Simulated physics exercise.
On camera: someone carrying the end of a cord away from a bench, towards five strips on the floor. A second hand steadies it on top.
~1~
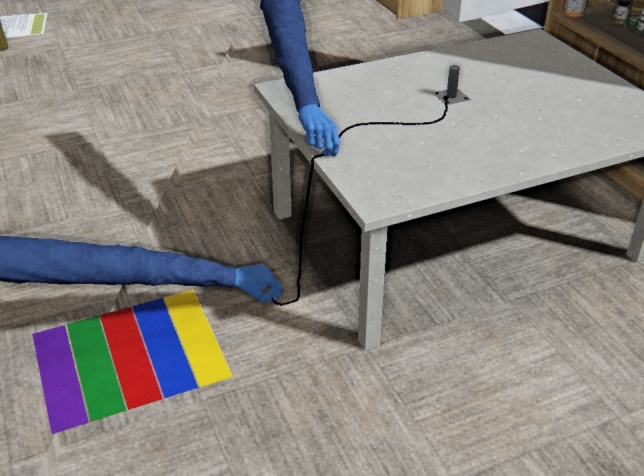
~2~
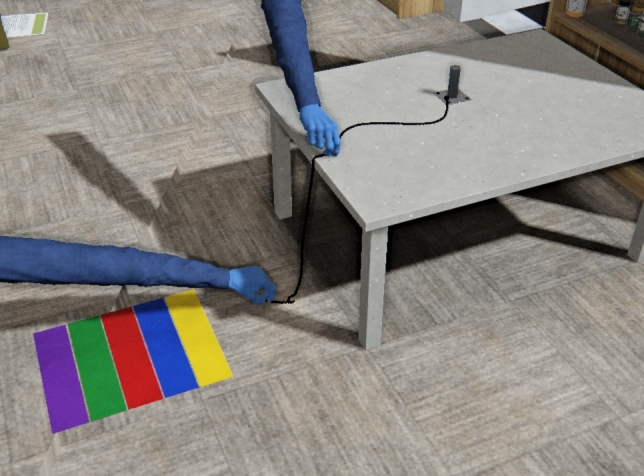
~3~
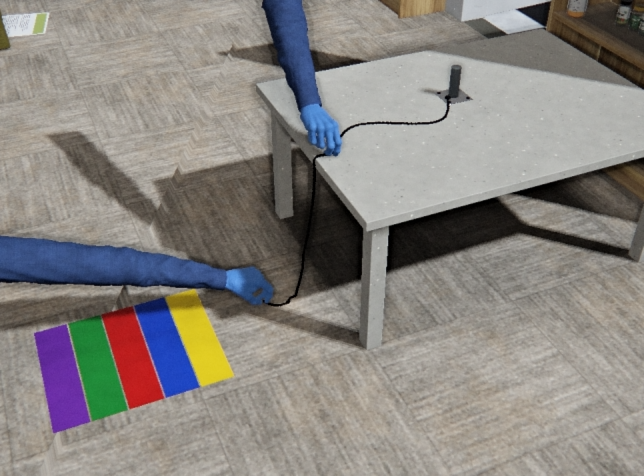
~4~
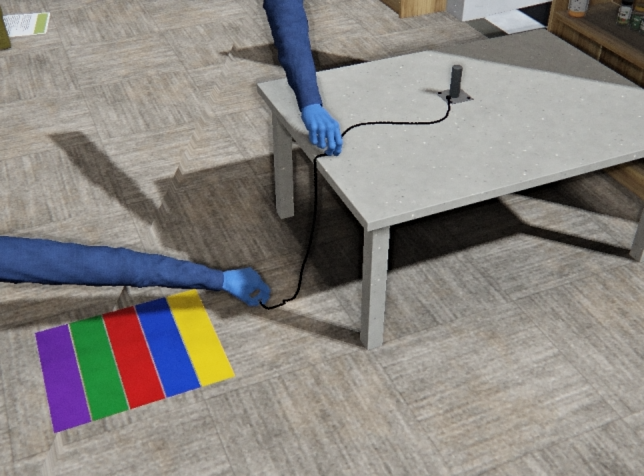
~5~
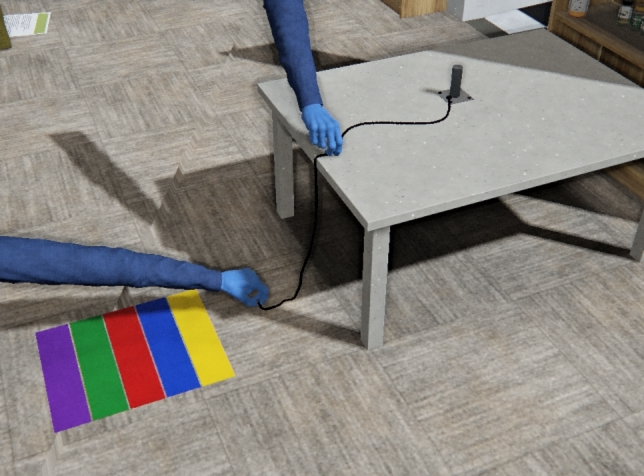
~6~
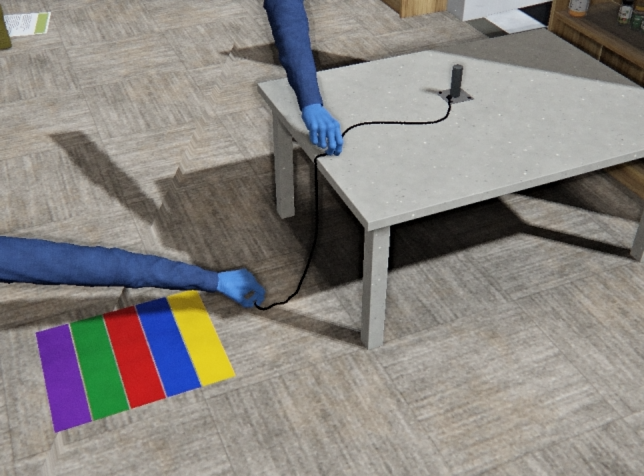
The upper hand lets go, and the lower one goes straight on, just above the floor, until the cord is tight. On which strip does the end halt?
The end stops over the red strip.
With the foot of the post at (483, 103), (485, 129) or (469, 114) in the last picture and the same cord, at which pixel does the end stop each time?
The places are (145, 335), (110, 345) and (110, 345).
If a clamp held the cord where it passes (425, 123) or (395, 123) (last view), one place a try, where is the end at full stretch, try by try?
The places are (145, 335) and (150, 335).
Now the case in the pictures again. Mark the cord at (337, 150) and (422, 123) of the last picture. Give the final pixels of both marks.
About (303, 164), and the other about (397, 119).
Early on, end near (184, 324); over yellow.
Midway, end near (147, 335); over blue.
At the end of the slack, end near (124, 341); over red. It gets as far as the red strip.
